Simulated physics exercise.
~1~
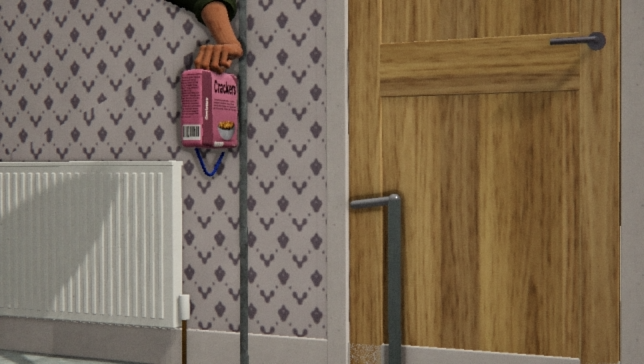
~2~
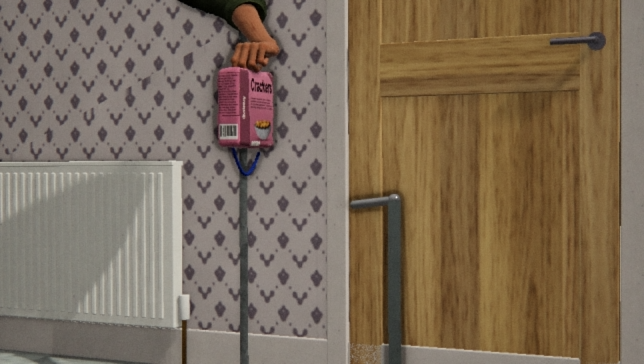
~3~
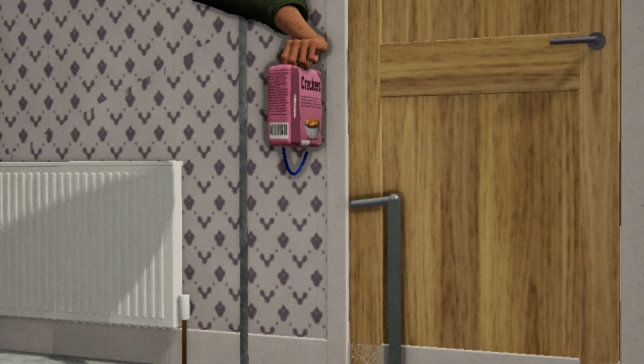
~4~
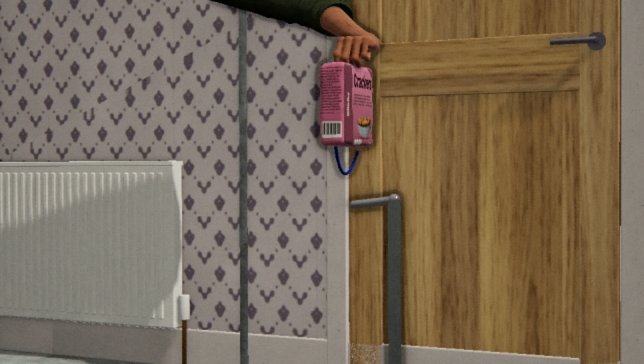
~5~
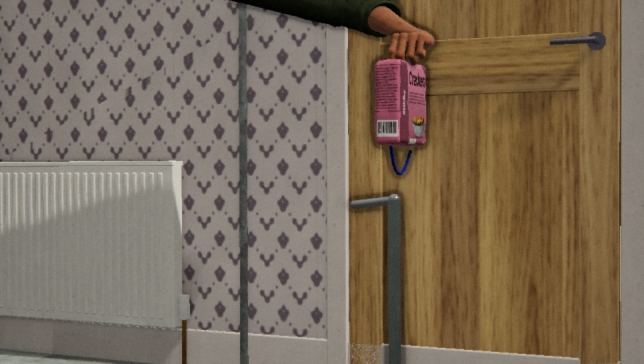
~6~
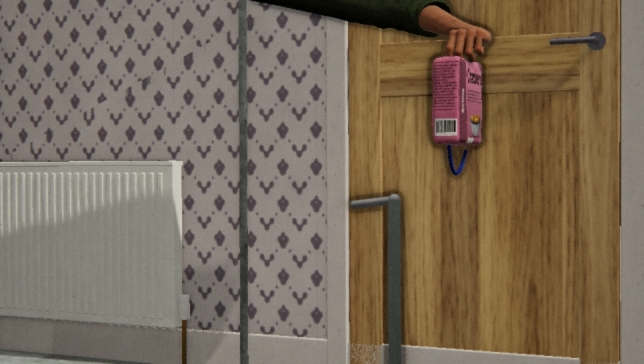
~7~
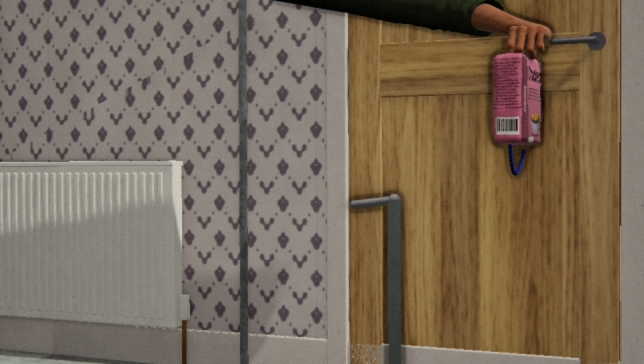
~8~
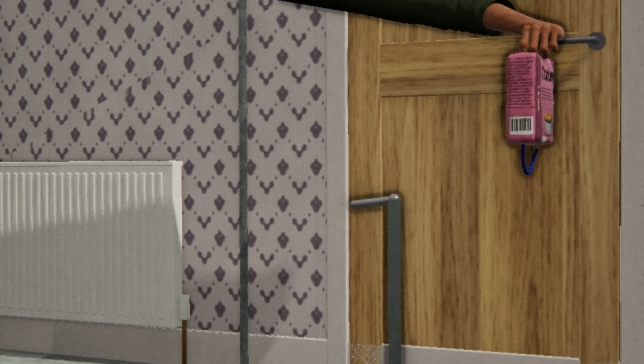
A hand carrying a pink bag with a dangling blue loop rightward, passing above a hooked post and continuing clear beyond it.
